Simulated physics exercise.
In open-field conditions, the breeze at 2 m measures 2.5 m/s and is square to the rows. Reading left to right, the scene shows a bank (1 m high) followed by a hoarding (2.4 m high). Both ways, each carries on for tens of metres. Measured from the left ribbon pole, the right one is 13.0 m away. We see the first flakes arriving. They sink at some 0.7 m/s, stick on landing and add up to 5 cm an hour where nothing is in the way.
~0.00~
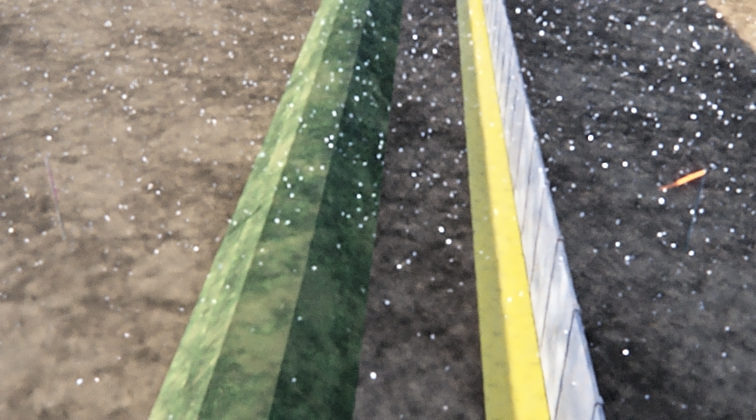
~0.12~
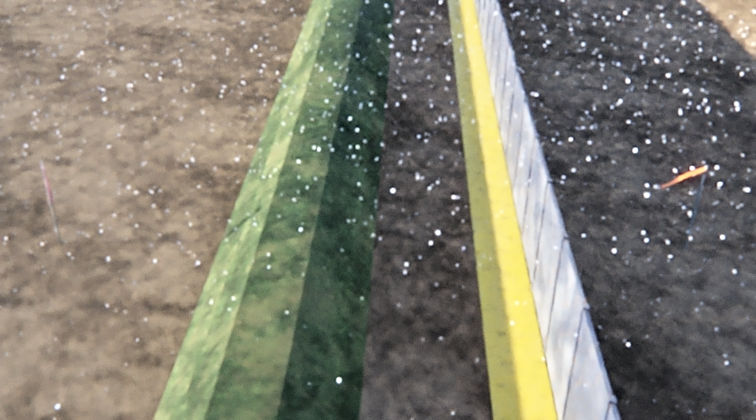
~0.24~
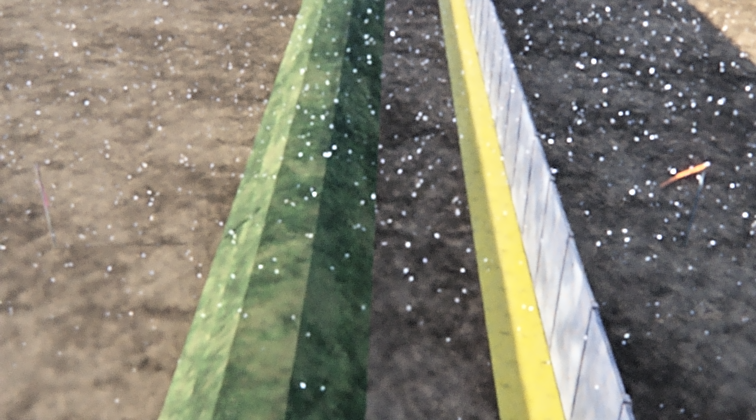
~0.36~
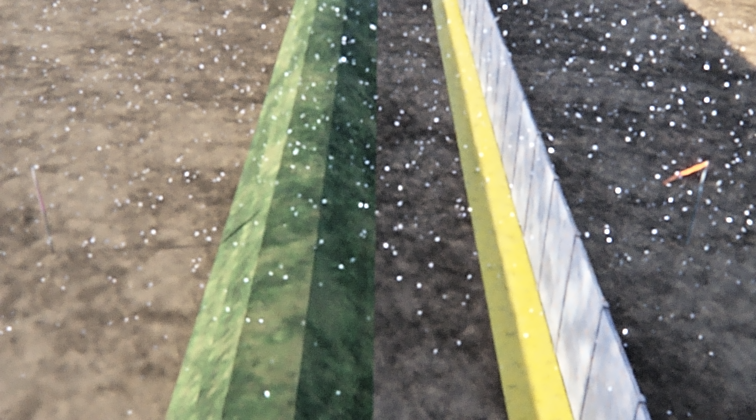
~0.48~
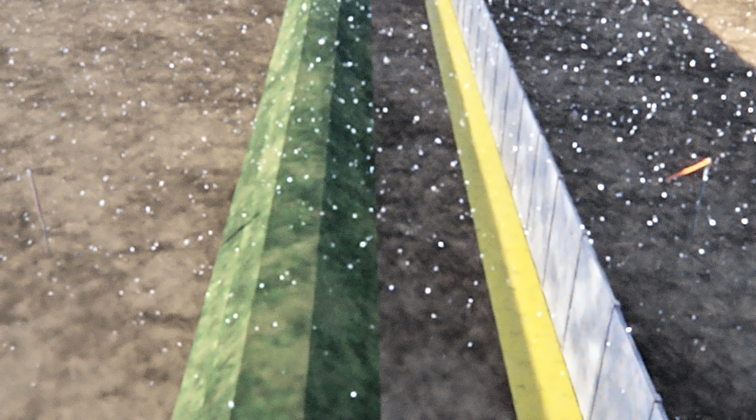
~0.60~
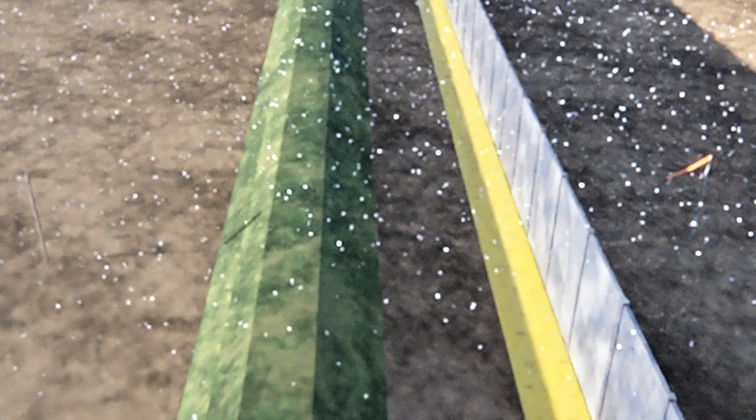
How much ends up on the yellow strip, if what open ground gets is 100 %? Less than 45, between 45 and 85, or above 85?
It comes to from 45 to 85 % of what open ground receives.
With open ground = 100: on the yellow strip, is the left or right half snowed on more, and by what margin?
Heavier on the left flank, with a lead of about 25 points.
After 10 minutes open ground has 8 mm and the yellow strip 6 mm.
After 30 minutes open ground has 25 mm and the yellow strip 18 mm.
After 60 minutes open ground has 50 mm and the yellow strip 36 mm, so the yellow strip has 72 % of the open amount; the left half of it has 84 %, the right half 60 %.
